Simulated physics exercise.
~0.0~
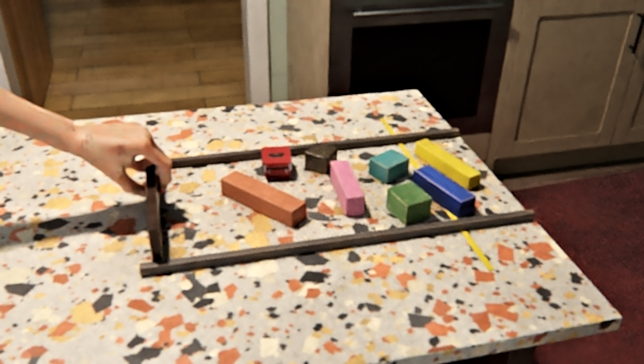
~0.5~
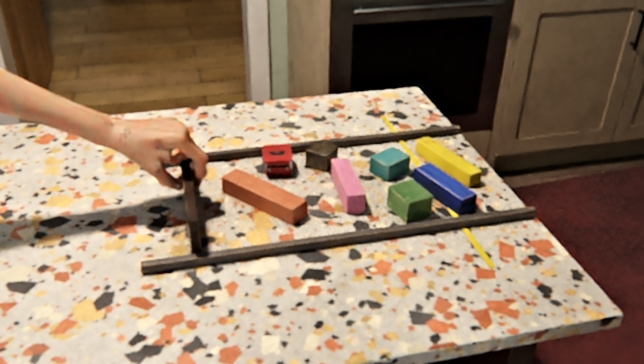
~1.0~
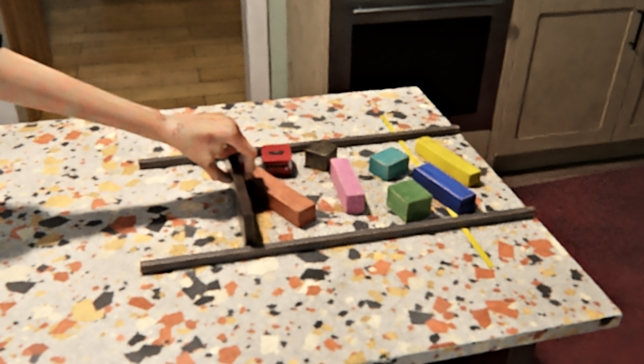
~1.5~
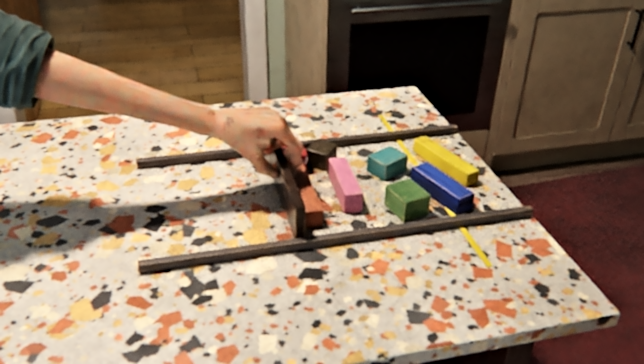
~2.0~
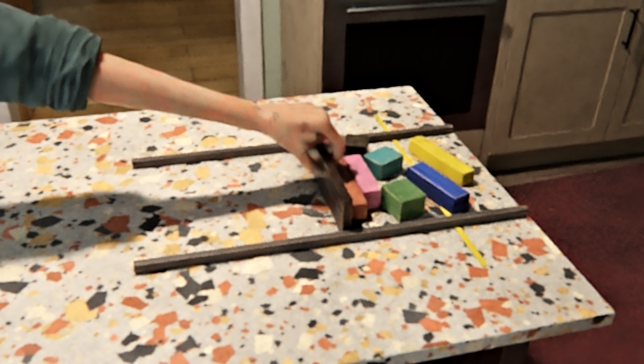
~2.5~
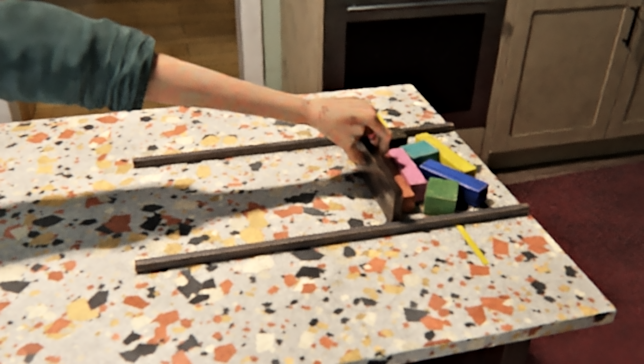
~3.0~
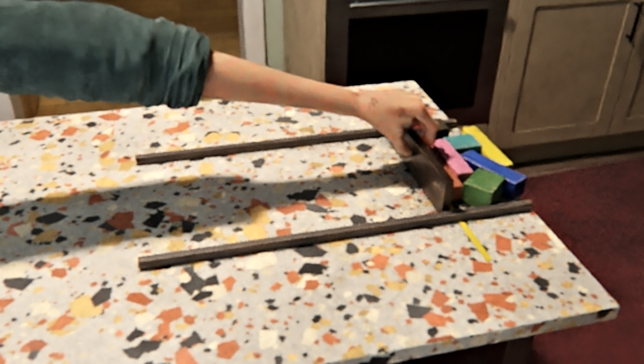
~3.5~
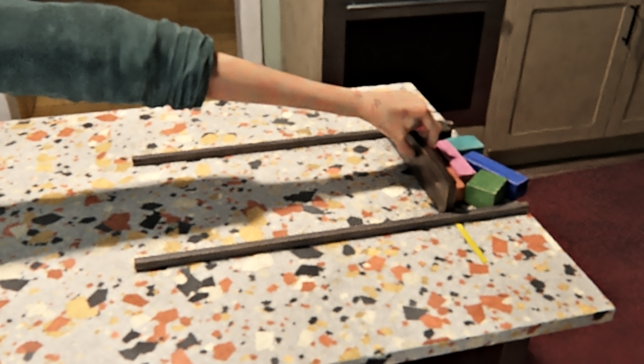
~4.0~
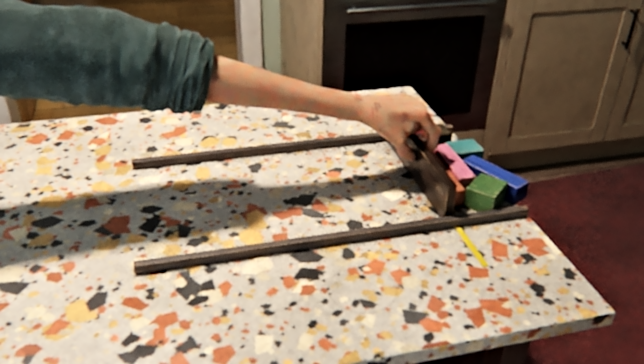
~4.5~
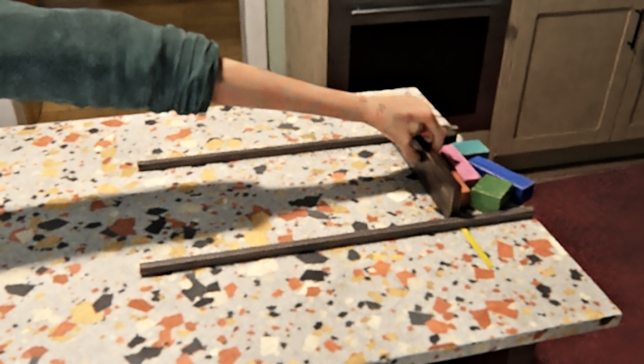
A hand holds a dark upright board at the left of a speckled terrazzo table, seen from above at an angle in a kitchen. Two dark rails flank a group of blocks, with orange, red and black pieces nearer the board and pink, teal, green, blue and yellow ones farther right, near a yellow tape mark. The board slides right, gathering the orange, red and black pieces, then bunching everything together. The cluster is pushed to the table's right edge, where the yellow stick drops from sight. The board stops, leaving the blue block and others crowded at the edge.
